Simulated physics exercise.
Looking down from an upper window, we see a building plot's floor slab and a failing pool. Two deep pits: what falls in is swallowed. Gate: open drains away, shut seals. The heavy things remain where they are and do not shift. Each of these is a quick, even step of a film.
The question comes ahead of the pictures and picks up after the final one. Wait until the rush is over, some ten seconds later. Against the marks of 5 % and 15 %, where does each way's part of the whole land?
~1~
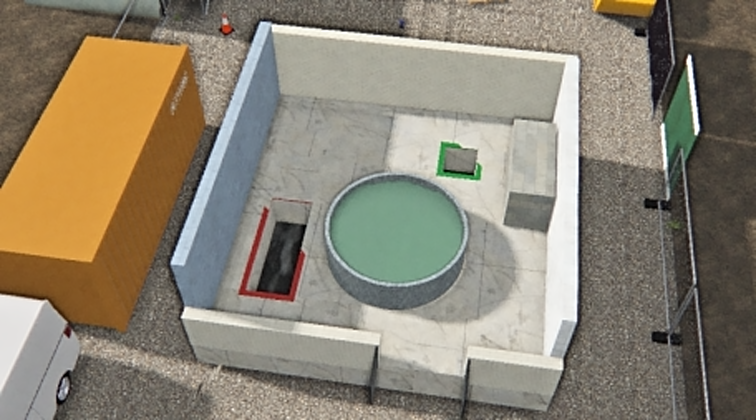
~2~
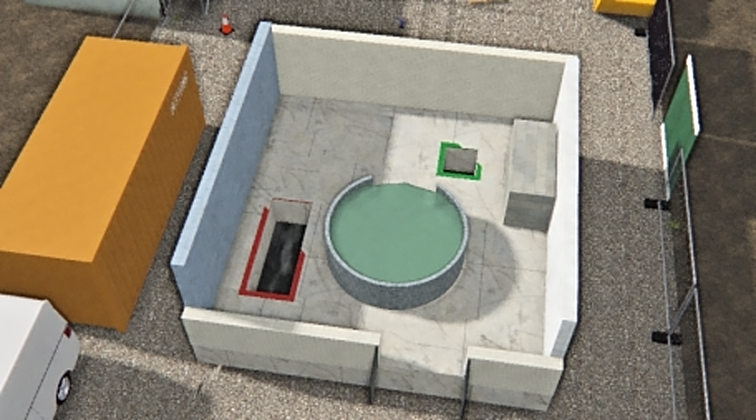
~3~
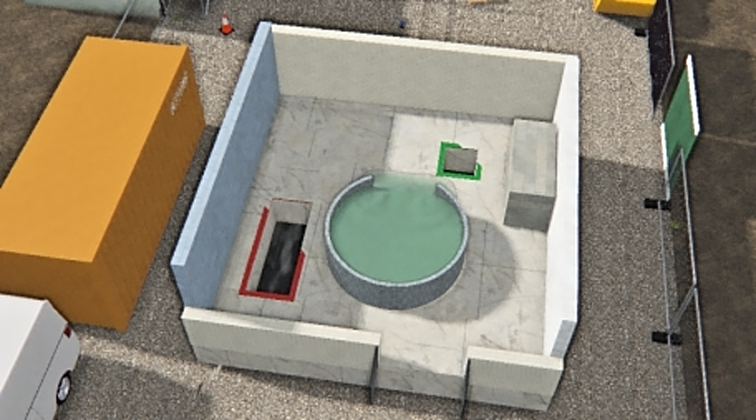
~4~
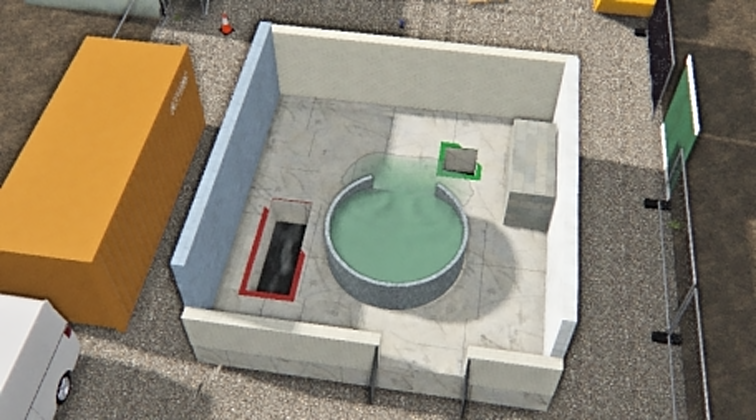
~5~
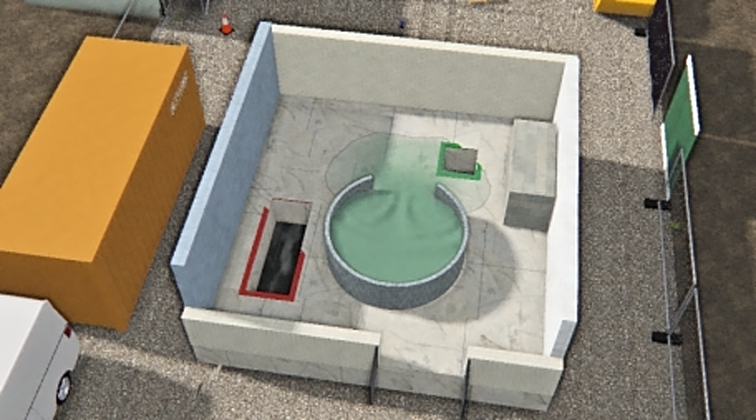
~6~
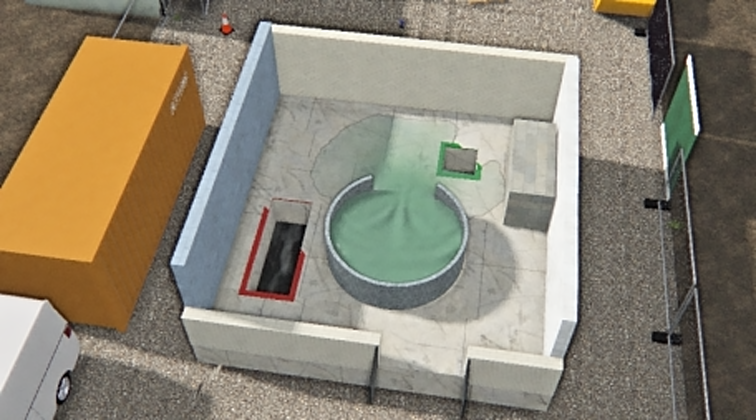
One by one: Gate: Short of a twentieth. Green pit: Upwards of fifteen per cent. Red pit: Upwards of fifteen per cent.
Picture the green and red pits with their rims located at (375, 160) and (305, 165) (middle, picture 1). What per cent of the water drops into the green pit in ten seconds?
Green: 35 %.
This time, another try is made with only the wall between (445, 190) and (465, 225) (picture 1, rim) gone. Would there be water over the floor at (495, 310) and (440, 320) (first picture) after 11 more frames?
Submerged, waterless.
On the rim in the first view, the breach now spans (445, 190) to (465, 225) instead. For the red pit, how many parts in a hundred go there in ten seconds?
Near 12 per cent for red.
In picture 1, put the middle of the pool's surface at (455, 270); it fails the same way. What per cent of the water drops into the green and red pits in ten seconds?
So green takes 35 % and red takes 15 %.
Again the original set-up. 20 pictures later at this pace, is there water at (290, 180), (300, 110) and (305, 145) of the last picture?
The readings in sequence are watered, watered, watered.
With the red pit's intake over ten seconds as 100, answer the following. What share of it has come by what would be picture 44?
45 %.
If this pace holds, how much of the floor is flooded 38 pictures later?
About 75 per cent.
A moment on, water covers 35 % of the floor; the gate 0 %, the green pit 4 %, the red pit 0 %.
Next, water covers 40 % of the floor; the gate 0 %, the green pit 8 %, the red pit 0 %.
Then, water covers 50 % of the floor; the gate 0 %, the green pit 13 %, the red pit 1 %.
Later, water covers 75 % of the floor; the gate 0 %, the green pit 19 %, the red pit 10 %.
In the end, water covers 95 % of the floor; the gate 1 %, the green pit 28 %, the red pit 22 %.
